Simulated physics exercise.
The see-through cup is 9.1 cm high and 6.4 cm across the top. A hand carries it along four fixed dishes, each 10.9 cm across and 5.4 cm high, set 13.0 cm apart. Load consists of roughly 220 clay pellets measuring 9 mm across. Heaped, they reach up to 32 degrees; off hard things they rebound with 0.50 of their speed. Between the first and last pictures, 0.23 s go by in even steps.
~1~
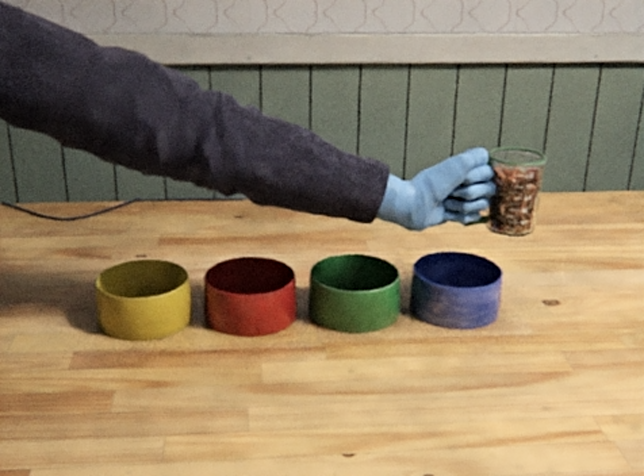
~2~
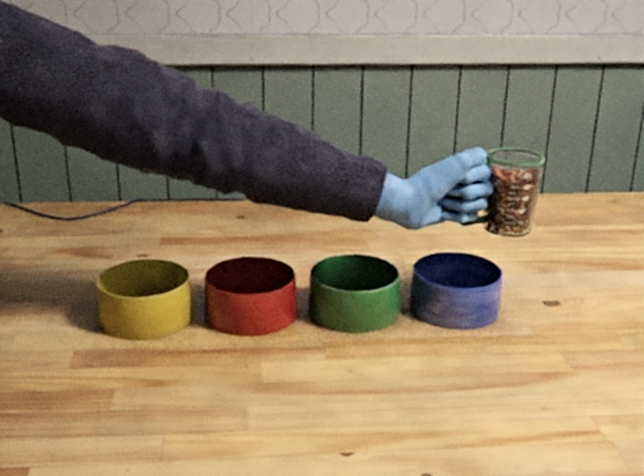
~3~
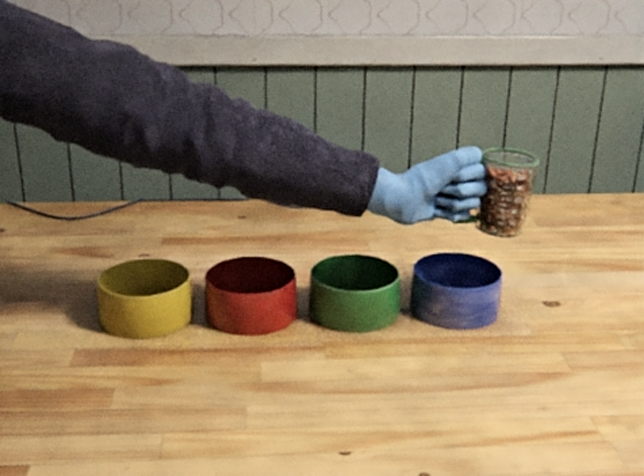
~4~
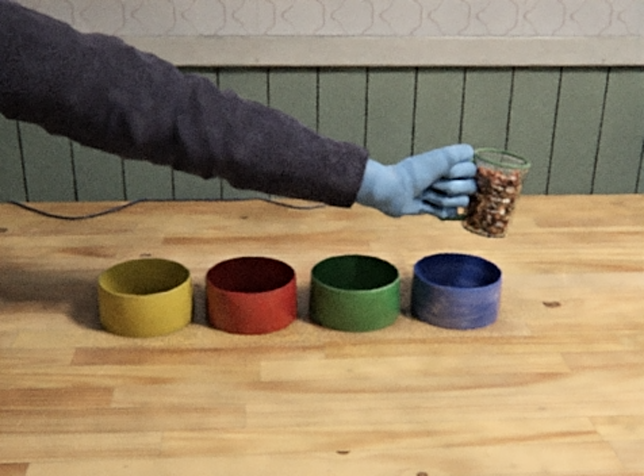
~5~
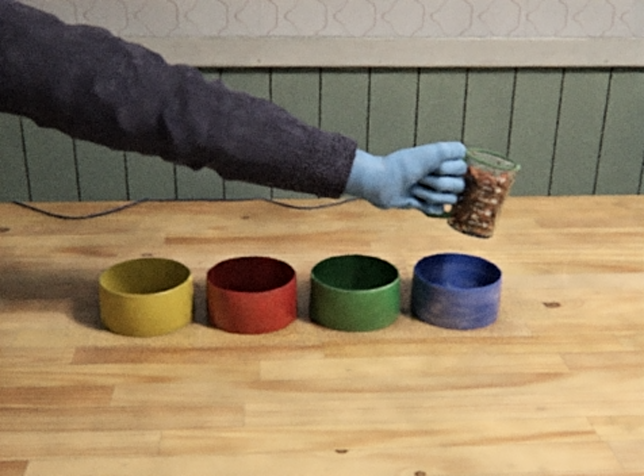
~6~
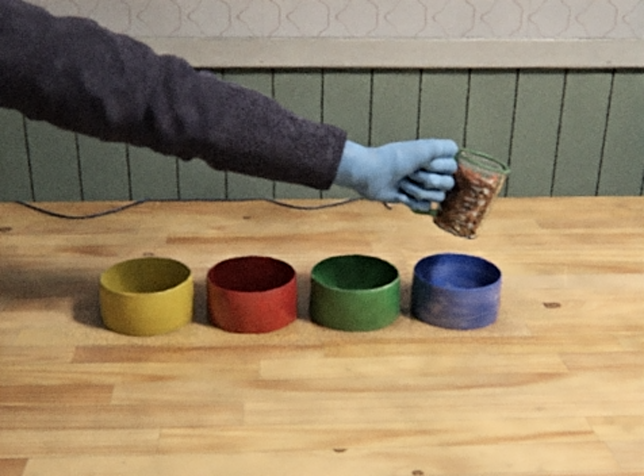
On a wooden tabletop, a blue-gloved hand moving a clear cup of brown pieces leftward and gradually tilting it near four coloured dishes.
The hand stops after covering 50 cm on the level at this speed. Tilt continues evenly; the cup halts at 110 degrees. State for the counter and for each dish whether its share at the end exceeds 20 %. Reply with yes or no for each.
Red: Yes, blue: No, green: No, yellow: Yes, counter: No.
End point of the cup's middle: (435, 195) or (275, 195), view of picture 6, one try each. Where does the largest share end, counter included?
Blue; green.
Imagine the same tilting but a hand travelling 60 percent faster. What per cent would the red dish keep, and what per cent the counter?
The shares would then be red 0 and counter 0.
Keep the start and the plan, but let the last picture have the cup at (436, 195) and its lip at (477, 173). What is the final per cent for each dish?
Kept per dish: Red = 10, blue = 0, green = 0, yellow = 90.
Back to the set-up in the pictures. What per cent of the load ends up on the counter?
Roughly 10 per cent.
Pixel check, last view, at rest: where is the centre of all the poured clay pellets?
Resting centre estimate: Around (204, 306).
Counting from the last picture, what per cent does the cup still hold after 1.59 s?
Some 15 %.
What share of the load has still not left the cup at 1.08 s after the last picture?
Roughly 55 %.
Then, 0.65 s after the last picture, tilt 88 degrees; cup holds 100 %.
Then, 1.08 s after the last picture, tilt 110 degrees; cup holds 55 %, red 35 %, green 5 %.
Then, 1.59 s after the last picture, tilt 110 degrees; cup holds 15 %, red 45 %, green 5 %, yellow 25 %.
In the end, red 45 %, blue 0 %, green 5 %, yellow 45 %, counter 10 %.
